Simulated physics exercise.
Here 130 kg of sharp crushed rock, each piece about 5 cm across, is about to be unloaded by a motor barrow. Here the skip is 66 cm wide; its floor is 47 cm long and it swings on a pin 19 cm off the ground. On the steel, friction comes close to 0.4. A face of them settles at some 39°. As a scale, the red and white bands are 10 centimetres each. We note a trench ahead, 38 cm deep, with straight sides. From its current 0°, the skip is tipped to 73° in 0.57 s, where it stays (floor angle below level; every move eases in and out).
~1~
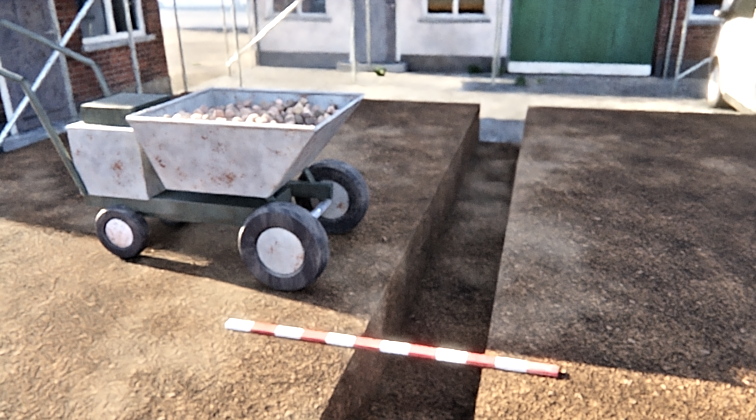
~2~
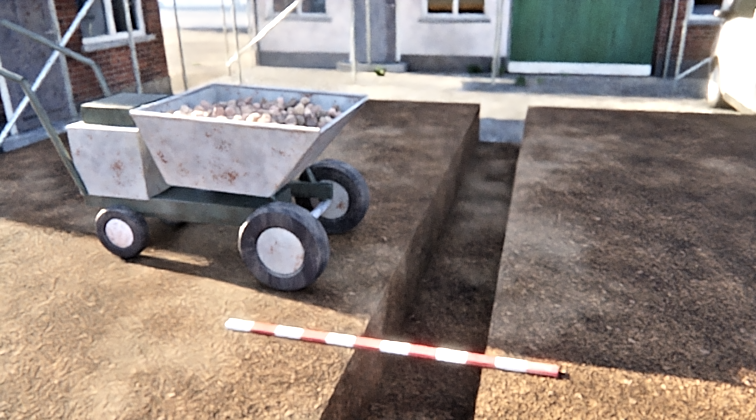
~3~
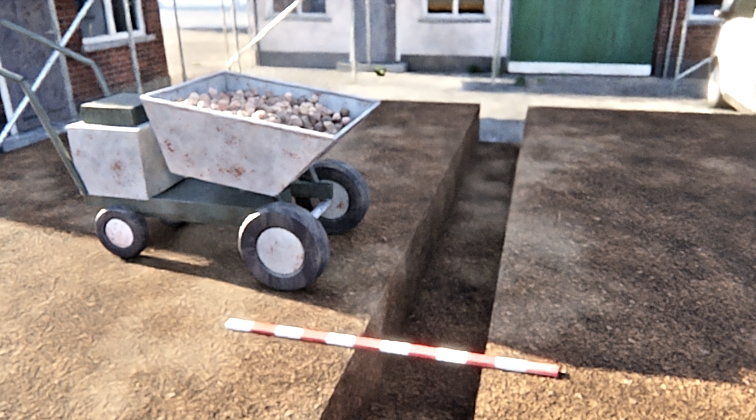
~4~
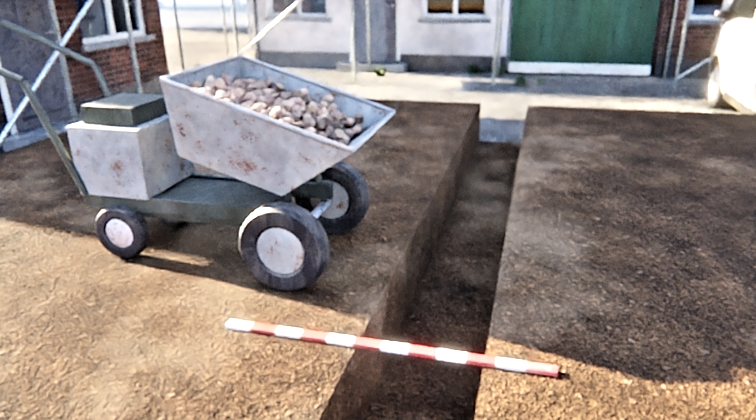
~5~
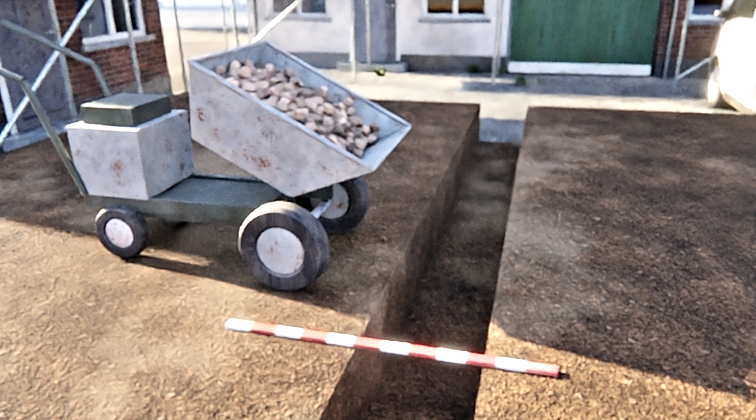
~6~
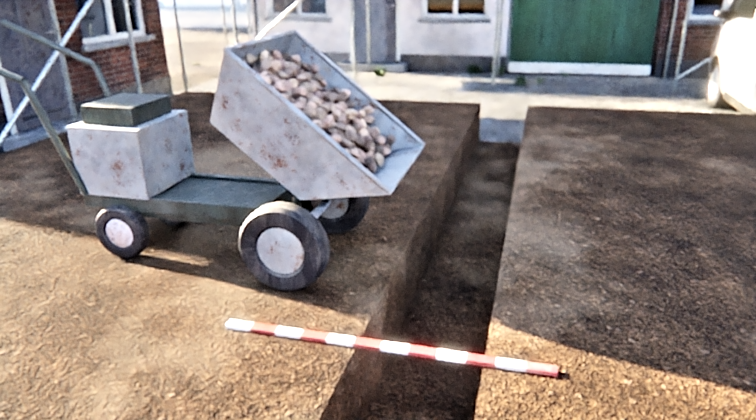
A sunlit yard of bare brown earth, seen from slightly above and to one side, lies before pale buildings with a green door and some brick. A small dark-green motor barrow with a grey, rust-flecked skip of pinkish-grey stones stands at left, beside a straight-sided trench with a red-and-white banded pole across its near end. The skip swings up gradually, its rear rising and its front lip dipping rightward, while the stones stay inside and the barrow and camera remain still.
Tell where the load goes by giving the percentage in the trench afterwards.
About 73 per cent of the load is in the trench.
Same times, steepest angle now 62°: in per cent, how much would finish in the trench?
In that case near 45 per cent.
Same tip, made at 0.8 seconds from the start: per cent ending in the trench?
With that change, it comes to around 90 per cent.
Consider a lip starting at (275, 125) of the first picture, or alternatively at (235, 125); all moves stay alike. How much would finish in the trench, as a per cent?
First place: Near 95%; second place: Near 75%.
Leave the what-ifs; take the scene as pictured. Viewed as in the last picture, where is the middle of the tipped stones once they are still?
In the last view, about (471, 332).
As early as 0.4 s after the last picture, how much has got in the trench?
I'd put it near 30 per cent.
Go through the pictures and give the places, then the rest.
Lip at (314, 129), floor tilted 0°, highest stones at (281, 110), in the first picture.
Lip at (320, 132), floor tilted 2°, highest stones at (265, 108), in the second picture.
The skip is at 8°, its lip at (333, 139); the top of the load is at (225, 98), in the third picture.
Lip at (352, 151), floor tilted 17°, highest stones at (232, 85), in the fourth picture.
Lip at (373, 170), floor tilted 28°, highest stones at (253, 71), in the fifth picture.
Lip at (390, 193), floor tilted 39°, highest stones at (279, 61), in the sixth picture.
Then, 0.1 s after the last picture the floor is at 62°, 100 % in the skip; the foremost stones are at (408, 206).
Then, 0.4 s after the last picture the floor is at 73°, 69 % in the skip, 30 % in the trench, 1 % past the trench; the foremost stones are at (503, 281).
Then, 0.7 s after the last picture the floor is at 73°, 16 % in the skip, 57 % in the trench, 27 % past the trench; the foremost stones are at (691, 284).
Then, 2.7 s after the last picture the floor is at 73°, 0 % in the skip, 73 % in the trench, 27 % past the trench; the foremost stones are past the picture's edge.
